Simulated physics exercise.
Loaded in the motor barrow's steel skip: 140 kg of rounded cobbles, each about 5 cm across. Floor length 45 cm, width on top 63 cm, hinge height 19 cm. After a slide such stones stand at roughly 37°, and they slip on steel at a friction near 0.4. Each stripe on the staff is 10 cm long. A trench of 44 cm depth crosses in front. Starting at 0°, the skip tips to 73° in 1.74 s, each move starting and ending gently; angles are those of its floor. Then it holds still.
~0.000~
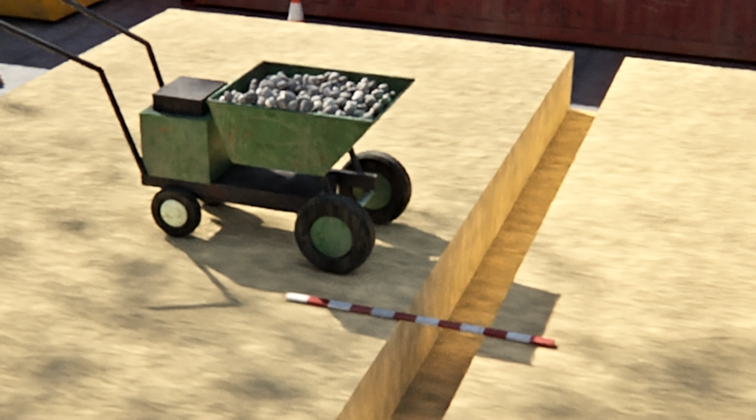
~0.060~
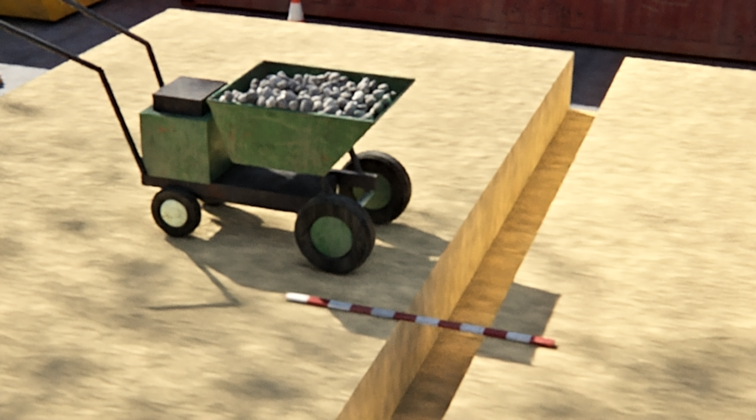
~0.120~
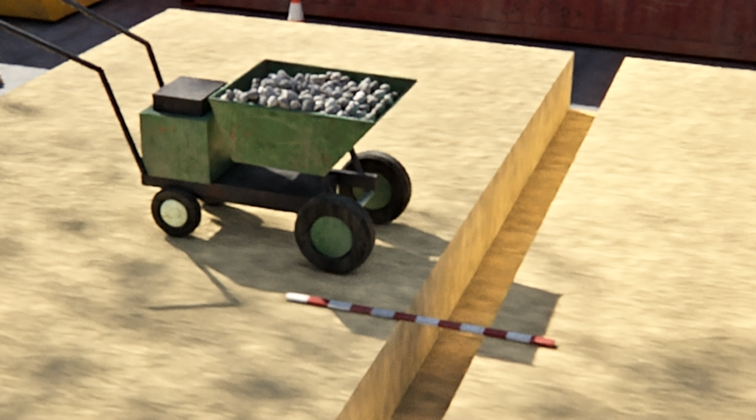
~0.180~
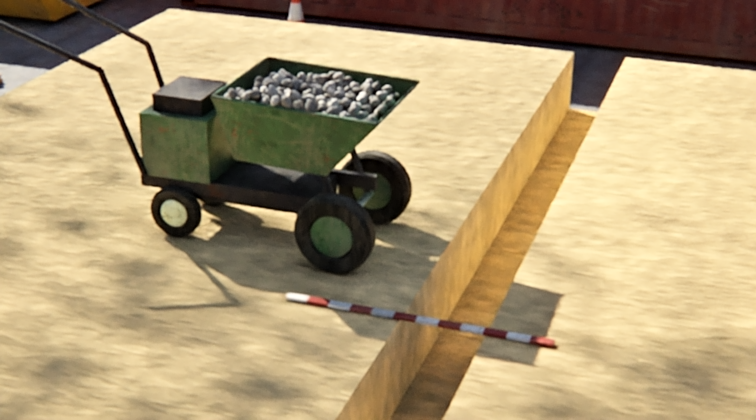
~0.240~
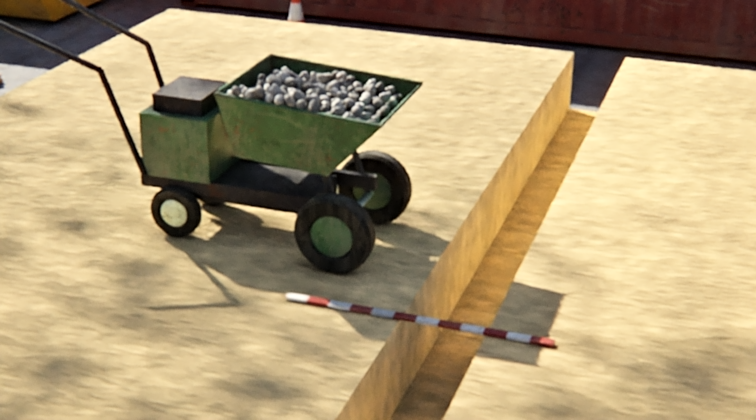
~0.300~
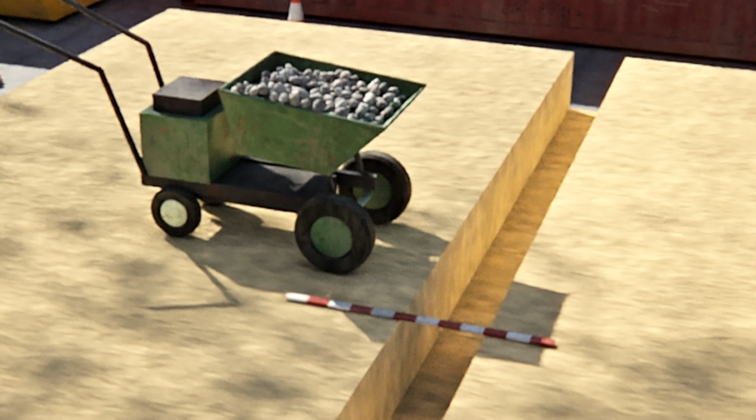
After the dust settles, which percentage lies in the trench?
Close to 61 in a hundred.
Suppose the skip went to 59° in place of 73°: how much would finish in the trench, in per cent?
In that case some 55 per cent.
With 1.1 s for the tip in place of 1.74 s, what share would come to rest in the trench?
It would be near 55 per cent.
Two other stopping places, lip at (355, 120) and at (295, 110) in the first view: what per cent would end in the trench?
Near 85 per cent from the first place, 85 from the second.
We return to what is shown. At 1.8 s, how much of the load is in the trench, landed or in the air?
About 30 per cent by then.
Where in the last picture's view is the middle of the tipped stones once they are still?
Their middle is at about (499, 330).
After 1.3 s the floor is at 61°; 97 % in the skip, 3 % in the trench; the foremost stones are at (493, 236).
After 1.8 s the floor is at 73°; 38 % in the skip, 32 % in the trench, 30 % past the trench; the foremost stones are at (637, 286).
After 2.2 s the floor is at 73°; 14 % in the skip, 47 % in the trench, 39 % past the trench; the foremost stones are at (696, 290).
After 4.1 s the floor is at 73°; 0 % in the skip, 61 % in the trench, 39 % past the trench; the foremost stones are at (720, 287).
